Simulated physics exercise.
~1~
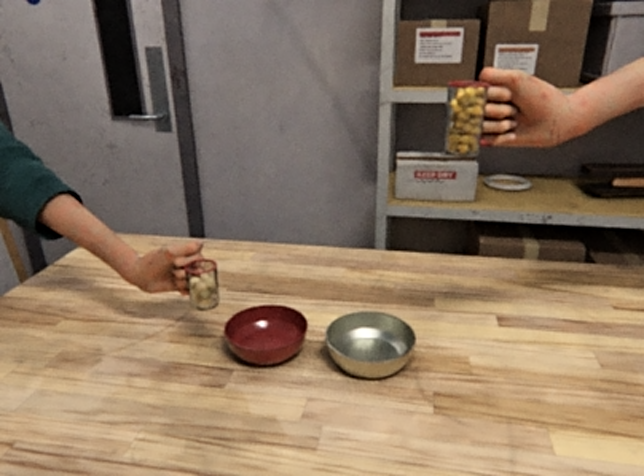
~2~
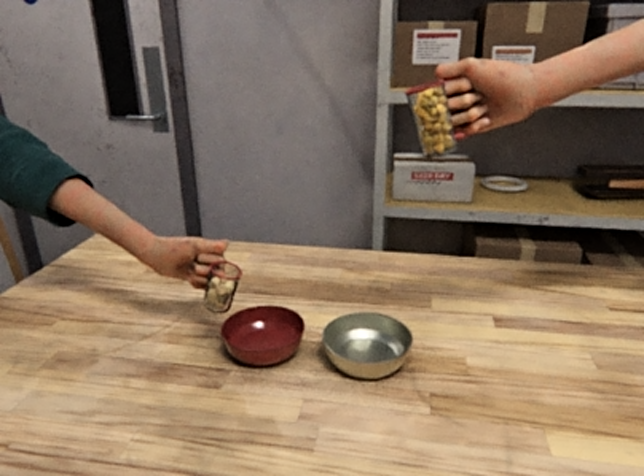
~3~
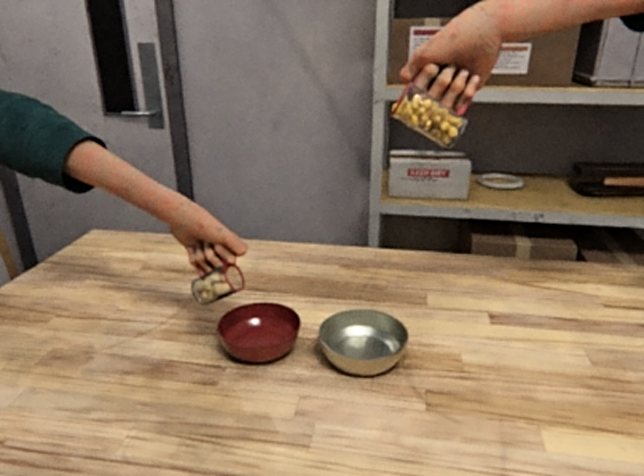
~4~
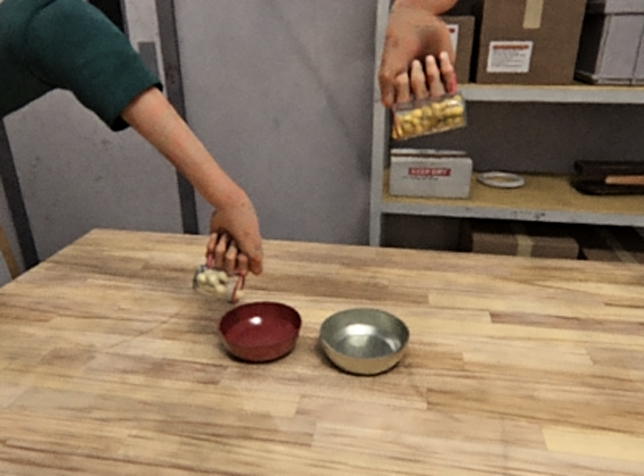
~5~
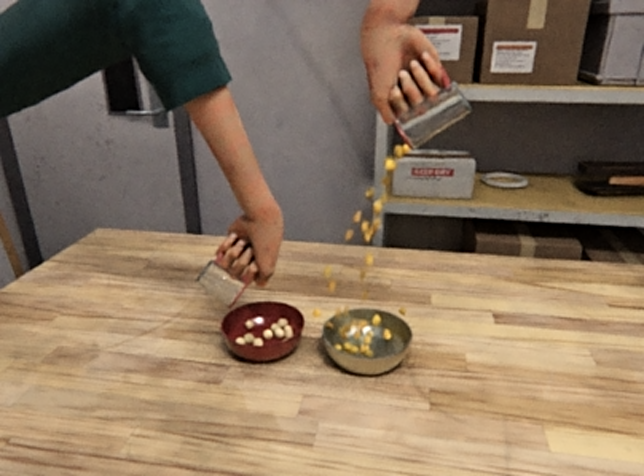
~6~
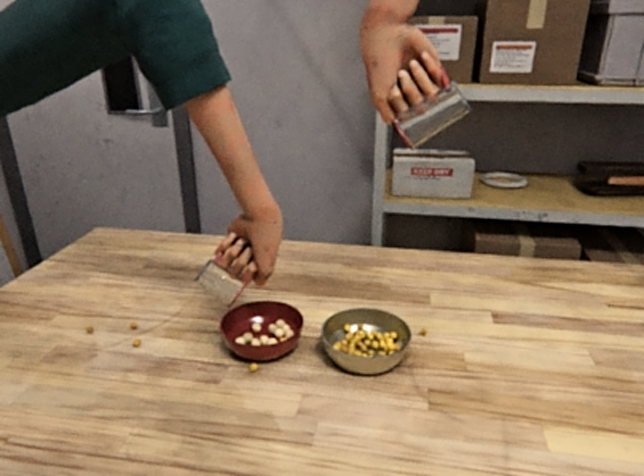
We see two hands tip clear cups over two shallow bowls on a wooden table. The low left cup drops pale round pieces into the red bowl, while yellow pieces fall from the high right cup, most landing in the metal bowl and several scattering across the table.
